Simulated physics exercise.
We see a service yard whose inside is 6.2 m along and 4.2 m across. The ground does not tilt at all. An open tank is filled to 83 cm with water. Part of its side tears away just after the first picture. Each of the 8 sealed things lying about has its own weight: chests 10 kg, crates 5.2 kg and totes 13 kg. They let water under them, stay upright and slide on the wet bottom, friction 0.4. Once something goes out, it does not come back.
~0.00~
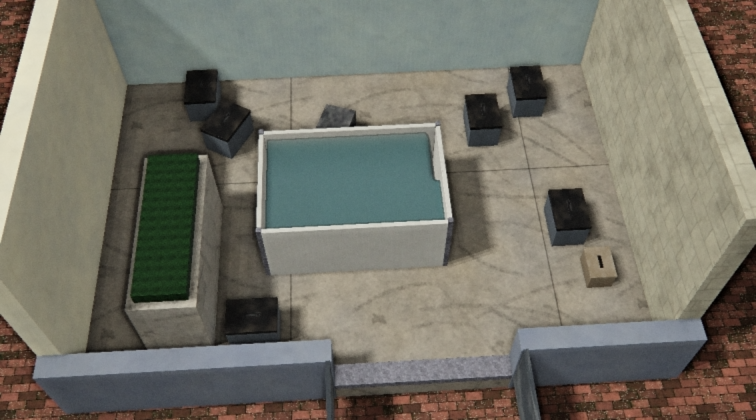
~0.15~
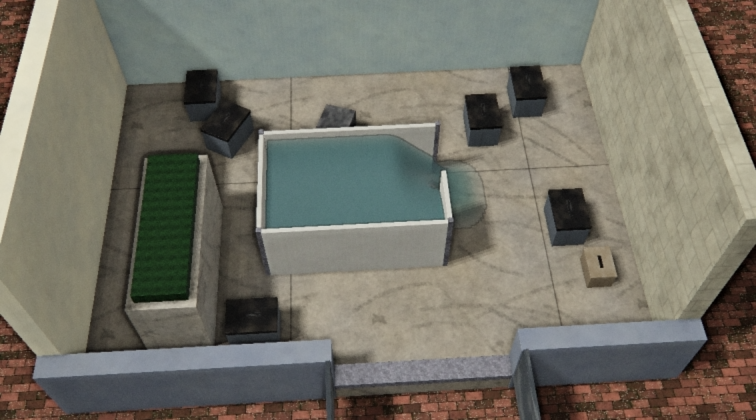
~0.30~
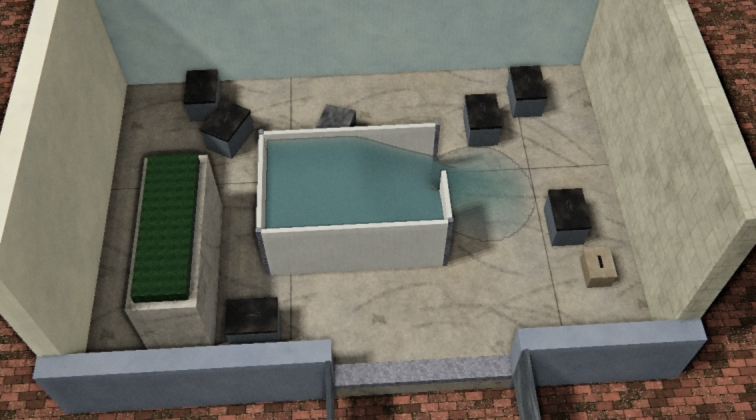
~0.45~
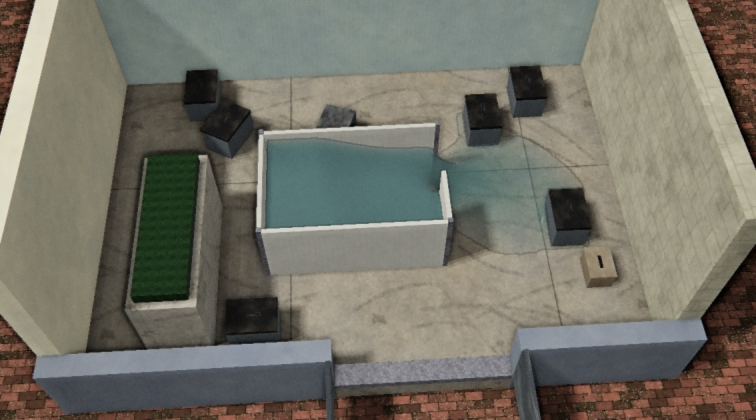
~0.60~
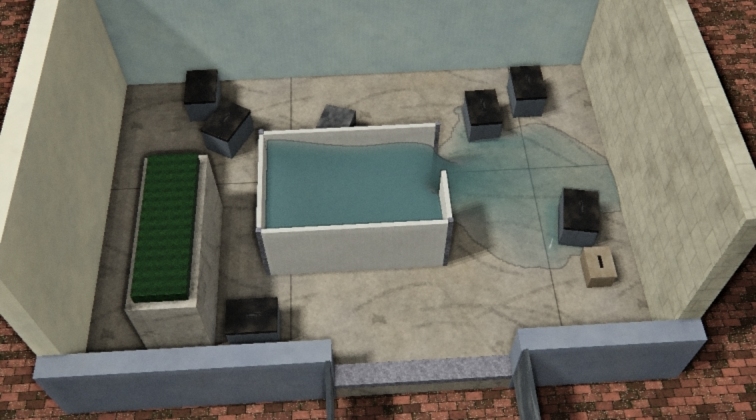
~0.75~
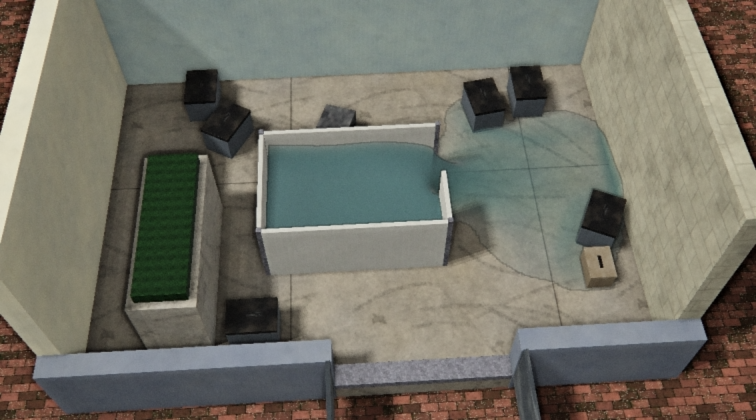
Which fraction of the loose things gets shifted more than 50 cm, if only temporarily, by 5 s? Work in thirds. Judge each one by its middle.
The share is at least two thirds.
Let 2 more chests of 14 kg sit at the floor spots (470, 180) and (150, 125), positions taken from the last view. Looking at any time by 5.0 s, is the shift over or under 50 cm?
First goes beyond, then stays inside.
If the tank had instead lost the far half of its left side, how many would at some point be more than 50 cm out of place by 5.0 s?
Result: 6 of them.
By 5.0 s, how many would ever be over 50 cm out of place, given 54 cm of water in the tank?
It would come to 4 of them.
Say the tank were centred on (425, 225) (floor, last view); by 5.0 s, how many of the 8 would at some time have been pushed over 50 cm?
In that case the number is 7.
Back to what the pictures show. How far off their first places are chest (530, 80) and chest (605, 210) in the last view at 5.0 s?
Shifts in order: 350 cm; 120 cm.
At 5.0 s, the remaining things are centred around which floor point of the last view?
They're centred close to (245, 206).
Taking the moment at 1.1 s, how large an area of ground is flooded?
9.0 m2.
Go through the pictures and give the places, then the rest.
The first frame shows a chest at (570, 208), on the bottom; a chest at (483, 110), on the bottom; 2.5 m2 under water; 0 of 8 have shifted.
The second frame shows a chest at (570, 208) rests on the ground; a chest at (483, 110), on the bottom; water covers 3.0 m2; 0 of 8 have shifted.
The third frame shows a chest at (570, 208), on the bottom; a chest at (483, 110) rests on the ground; 3.8 m2 under water; 0 of 8 have shifted.
The fourth frame shows a chest at (570, 208) rests on the ground; a chest at (483, 110) rests on the ground; 4.8 m2 under water; 0 of 8 have shifted.
The fifth frame shows a chest at (581, 209), on the bottom, 13 cm from its start; a chest at (483, 106) rests on the ground, 7 cm from its start; 5.8 m2 under water; 2 of 8 have shifted.
The sixth frame shows a chest at (605, 212) rests on the ground, 40 cm from its start; a chest at (484, 95) rests on the ground, 25 cm from its start; water covers 6.9 m2; 2 of 8 have shifted.
After 1.1 s 2 of 8 are over 50 cm from their spots; 1 afloat.
After 2.2 s 3 of 8 are over 50 cm from their spots; 4 afloat.
After 3.5 s 4 of 8 are over 50 cm from their spots; 3 afloat.
After 5.0 s 7 of 8 are over 50 cm from their spots, and 7 have been at some point; 6 afloat.
